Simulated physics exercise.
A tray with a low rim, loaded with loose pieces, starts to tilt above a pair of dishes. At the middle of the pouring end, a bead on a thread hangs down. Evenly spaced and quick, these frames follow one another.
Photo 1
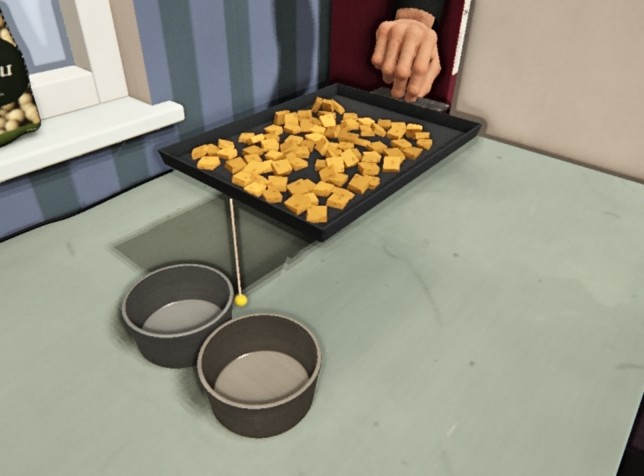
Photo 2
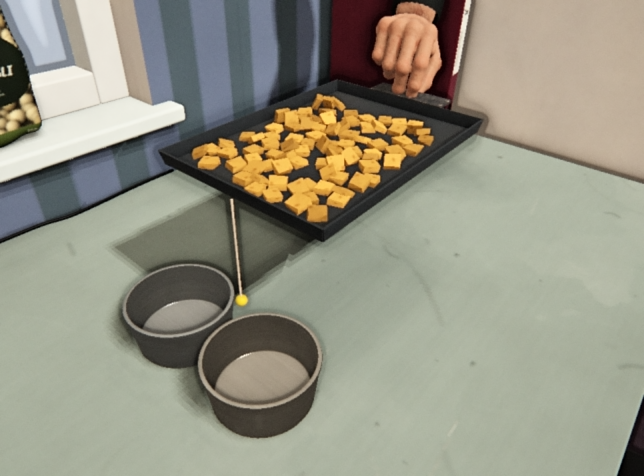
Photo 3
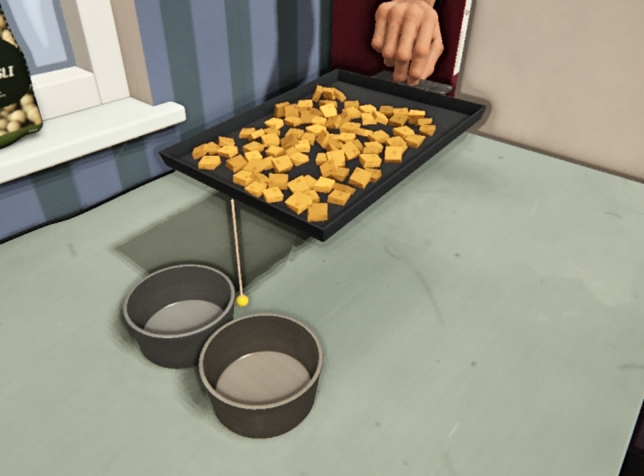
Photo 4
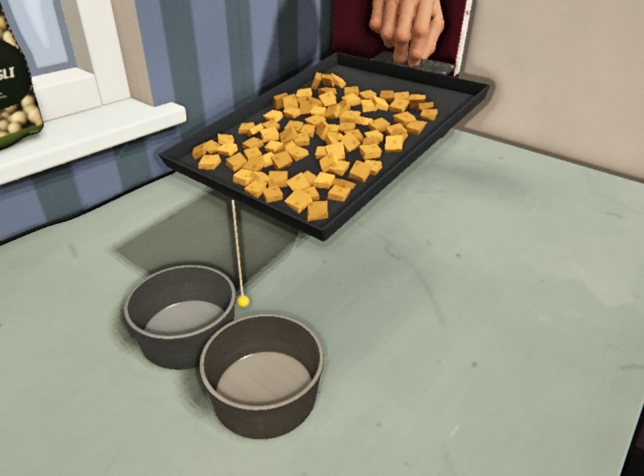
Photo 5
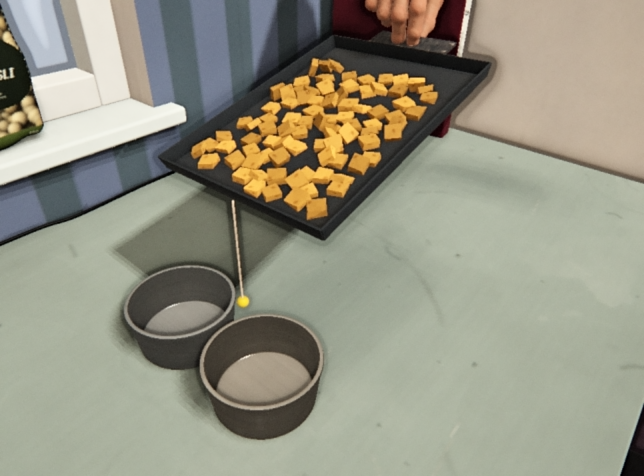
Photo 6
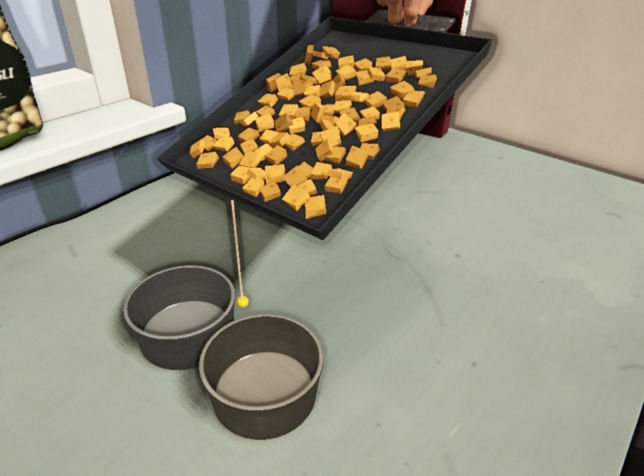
A black tray of golden-orange cereal squares tilts gradually as a hand at its far end rises toward the top edge, the squares keeping nearly the same arrangement. Below it, two round, dark grey dishes stand on a pale green counter beside a yellow bead on a thread. The steady, downward-looking view also shows blue striped wallpaper, a white sill and part of a bag at left.
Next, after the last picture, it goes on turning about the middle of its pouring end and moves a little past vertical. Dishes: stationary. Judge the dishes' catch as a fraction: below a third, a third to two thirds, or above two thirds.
Above two thirds.
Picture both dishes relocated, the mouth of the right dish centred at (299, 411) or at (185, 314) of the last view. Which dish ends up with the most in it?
The leftmost dish, then the rightmost dish.
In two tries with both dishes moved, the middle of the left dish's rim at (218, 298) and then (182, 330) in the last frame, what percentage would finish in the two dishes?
Approximately 30 percent, followed by approximately 70 percent.
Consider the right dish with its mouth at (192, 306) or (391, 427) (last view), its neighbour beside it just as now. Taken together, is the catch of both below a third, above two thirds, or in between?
Try one: The middle third. Try two: Under a third.
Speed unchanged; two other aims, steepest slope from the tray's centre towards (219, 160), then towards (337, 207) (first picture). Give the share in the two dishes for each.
Near 80 % and 50 %.
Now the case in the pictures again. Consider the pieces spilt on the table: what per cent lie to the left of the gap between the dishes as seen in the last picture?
That's about 100 per cent of the spill.
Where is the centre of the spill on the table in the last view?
Approximately (112, 386).
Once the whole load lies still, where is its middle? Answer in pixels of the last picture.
Once nothing moves, the middle sits near (190, 345).
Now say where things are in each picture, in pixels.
The first picture shows corners of the pouring end (163, 150) and (322, 226), level; middle of the load (323, 146), cereal squares; left dish (137, 341); right dish (217, 409); bead on its thread (241, 300).
The second picture shows corners of the pouring end (163, 150) and (323, 226), level; middle of the load (323, 144).
The third picture shows corners of the pouring end (163, 151) and (323, 226), tipped barely, level across its low end; middle of the load (323, 139).
The fourth picture shows corners of the pouring end (163, 154) and (322, 226), tipped a little, level across its low end; middle of the load (323, 130).
The fifth picture shows corners of the pouring end (162, 155) and (321, 227), tipped a little, level across its low end; middle of the load (321, 121).
The sixth picture shows corners of the pouring end (161, 157) and (319, 227), tipped clearly, level across its low end; middle of the load (318, 113); left dish (139, 343); right dish (219, 410).
Just after the last frame, tray tipped steeply; almost all on the tray; just a few in the air.
A moment on, tray tipped past a quarter turn; roughly half on the tray; about a tenth in the right dish; about a tenth in the left dish; about a tenth outside both; about a tenth in the air.
Further on, tray tipped past a quarter turn; roughly a third in the right dish; roughly half in the left dish; roughly a quarter outside both.
When it is over, tray tipped past a quarter turn; roughly a third in the right dish; roughly half in the left dish; roughly a quarter outside both.
